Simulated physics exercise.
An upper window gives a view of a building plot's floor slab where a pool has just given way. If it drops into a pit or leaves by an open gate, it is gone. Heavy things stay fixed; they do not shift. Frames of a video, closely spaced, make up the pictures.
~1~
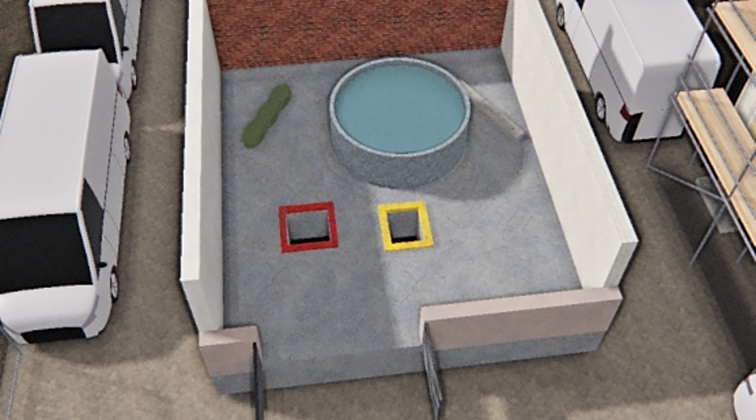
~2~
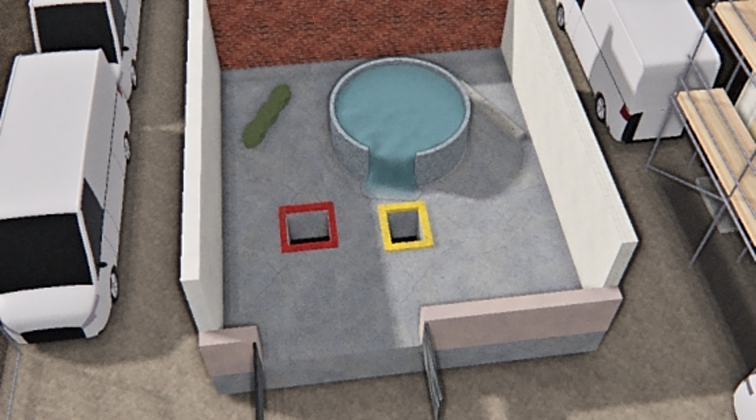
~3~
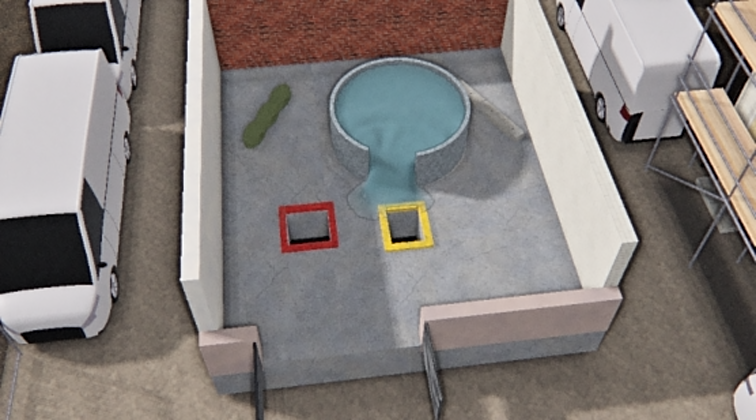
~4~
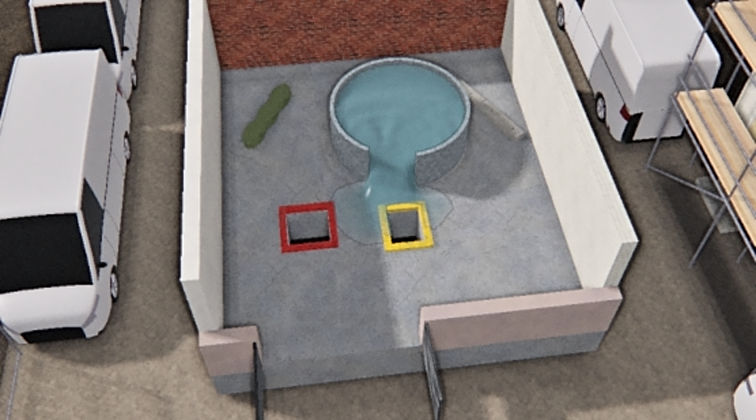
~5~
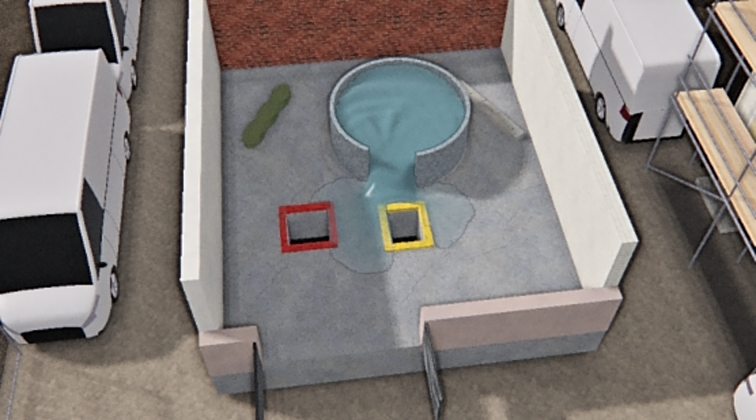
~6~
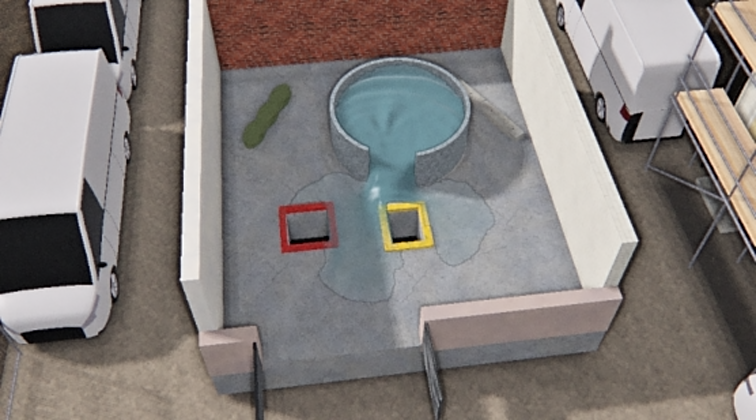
In a walled yard between parked white vehicles, a round pool sat still, then its front opened and water poured out, spreading across the grey floor around the yellow-framed hole and reaching the red-framed one.
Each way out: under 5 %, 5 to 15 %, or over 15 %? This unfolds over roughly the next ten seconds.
Gate over 15 %; yellow pit over 15 %; red pit 5 to 15 %.
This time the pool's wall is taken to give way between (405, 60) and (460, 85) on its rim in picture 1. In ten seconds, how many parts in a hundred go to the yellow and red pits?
Yellow takes 0 in a hundred, red takes 4 in a hundred.
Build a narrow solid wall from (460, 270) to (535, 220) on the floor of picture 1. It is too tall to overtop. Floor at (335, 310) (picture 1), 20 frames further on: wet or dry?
Submerged.
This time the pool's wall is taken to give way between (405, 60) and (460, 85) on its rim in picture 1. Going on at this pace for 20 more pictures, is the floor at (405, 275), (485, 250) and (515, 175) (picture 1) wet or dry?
Note, points one to three: Unreached / reached and soaked / reached and soaked.
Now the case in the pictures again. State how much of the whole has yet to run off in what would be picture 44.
Some 44 per cent.
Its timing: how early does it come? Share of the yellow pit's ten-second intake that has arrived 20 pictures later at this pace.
Approximately 60 in a hundred, I reckon.
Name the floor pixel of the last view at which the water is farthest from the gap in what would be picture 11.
Pixel estimate: (282, 347).
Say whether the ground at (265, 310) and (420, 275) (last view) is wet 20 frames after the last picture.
Soaked, spared.
A moment on, water covers 25 % of the floor; the gate 1 %, the yellow pit 10 %, the red pit 2 %.
Next, water covers 30 % of the floor; the gate 5 %, the yellow pit 16 %, the red pit 4 %.
Then, water covers 30 % of the floor; the gate 10 %, the yellow pit 23 %, the red pit 5 %.
Later, water covers 45 % of the floor; the gate 17 %, the yellow pit 31 %, the red pit 8 %.
In the end, water covers 55 % of the floor; the gate 23 %, the yellow pit 36 %, the red pit 9 %.
